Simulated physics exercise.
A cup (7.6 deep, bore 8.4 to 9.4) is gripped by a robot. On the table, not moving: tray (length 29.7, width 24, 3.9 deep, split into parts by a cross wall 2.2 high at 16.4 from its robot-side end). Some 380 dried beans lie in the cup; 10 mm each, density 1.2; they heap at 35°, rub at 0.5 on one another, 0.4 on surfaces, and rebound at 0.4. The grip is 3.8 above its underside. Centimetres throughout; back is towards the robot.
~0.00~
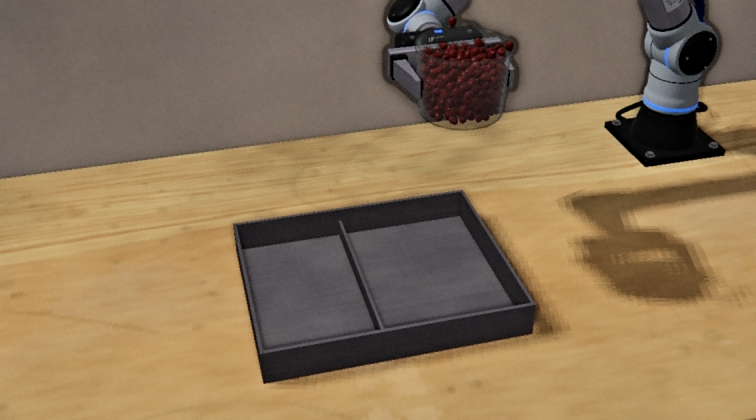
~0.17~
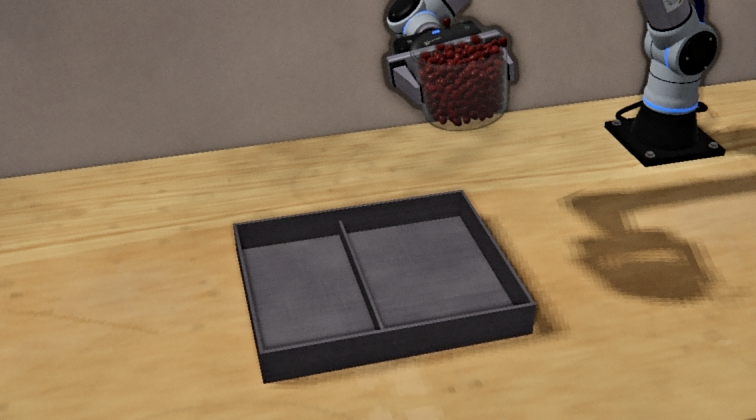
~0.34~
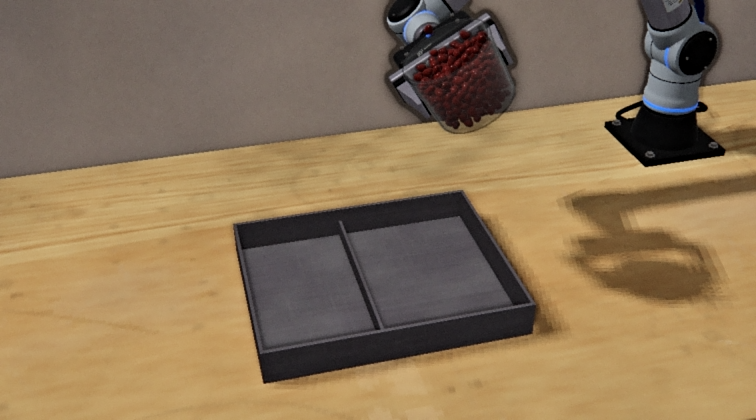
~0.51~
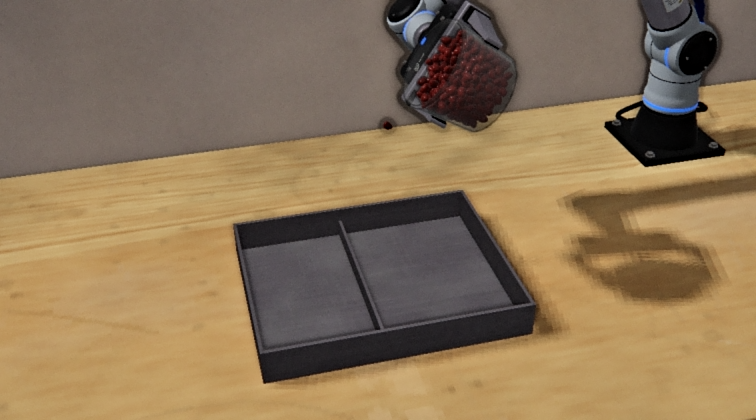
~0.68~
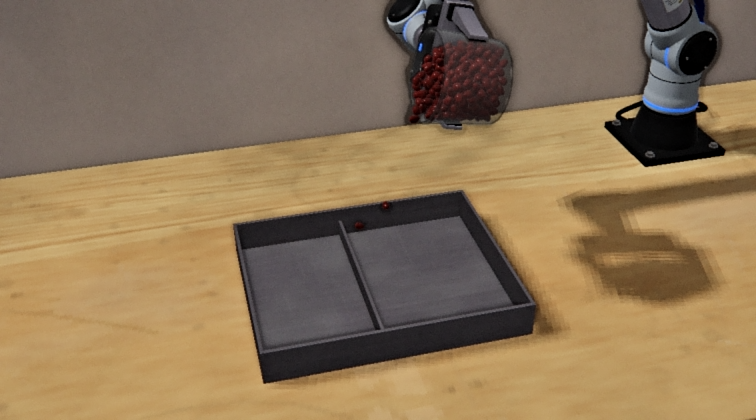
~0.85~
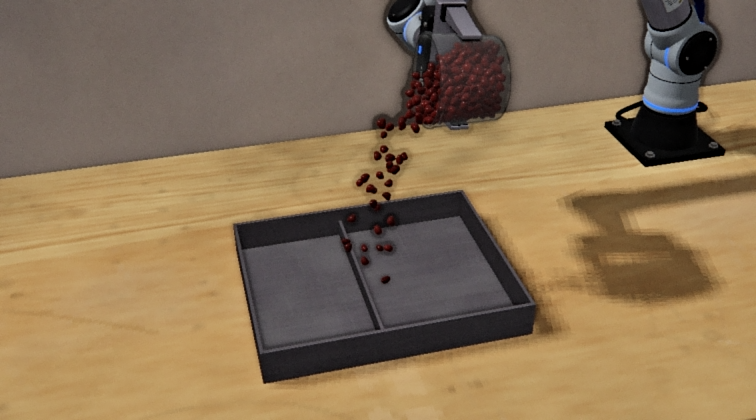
A robot arm tilts a clear cup of dark red beans to the left above a divided gray tray on a wooden table; a couple of beans drop first, then a thicker stream pours down near the divider.
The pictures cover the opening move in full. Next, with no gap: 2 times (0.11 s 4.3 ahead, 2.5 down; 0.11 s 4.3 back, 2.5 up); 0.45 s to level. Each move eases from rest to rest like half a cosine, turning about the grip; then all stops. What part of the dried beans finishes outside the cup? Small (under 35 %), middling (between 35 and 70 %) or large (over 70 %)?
Answer: Large; over 70 % of the dried beans finish outside the cup.
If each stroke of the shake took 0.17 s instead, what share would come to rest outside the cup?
It would be near 65 per cent.
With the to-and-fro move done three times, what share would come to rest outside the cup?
It would be near 85 per cent.
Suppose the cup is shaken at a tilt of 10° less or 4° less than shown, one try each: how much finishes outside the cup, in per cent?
Some 55 and 70 per cent.
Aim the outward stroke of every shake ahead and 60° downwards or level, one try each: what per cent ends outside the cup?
About 55 and 100 per cent.
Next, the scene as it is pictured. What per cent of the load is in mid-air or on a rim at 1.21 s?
About 9 per cent.
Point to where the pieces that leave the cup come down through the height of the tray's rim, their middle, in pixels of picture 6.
Near (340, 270).
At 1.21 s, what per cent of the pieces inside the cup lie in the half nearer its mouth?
Some 65 per cent.
After 1.21 s, tilted 85° forward, highest piece 24 above the table; 151 in the cup, 146 in the far-side part, 54 in the robot-side part, 34 in flight or on a rim.
After 1.56 s, tilted 29° forward, highest piece 28 above the table; 215 in the far-side part, 90 in the robot-side part, 79 in the cup, 1 on the table or floor.
After 1.94 s, level, highest piece 27 above the table; 215 in the far-side part, 90 in the robot-side part, 79 in the cup, 1 on the table or floor.
After 2.99 s, level, highest piece 27 above the table; 215 in the far-side part, 90 in the robot-side part, 79 in the cup, 1 on the table or floor.
At rest, 215 in the far-side part, 90 in the robot-side part, 79 in the cup, 1 on the table or floor. That is 79 % outside the cup.
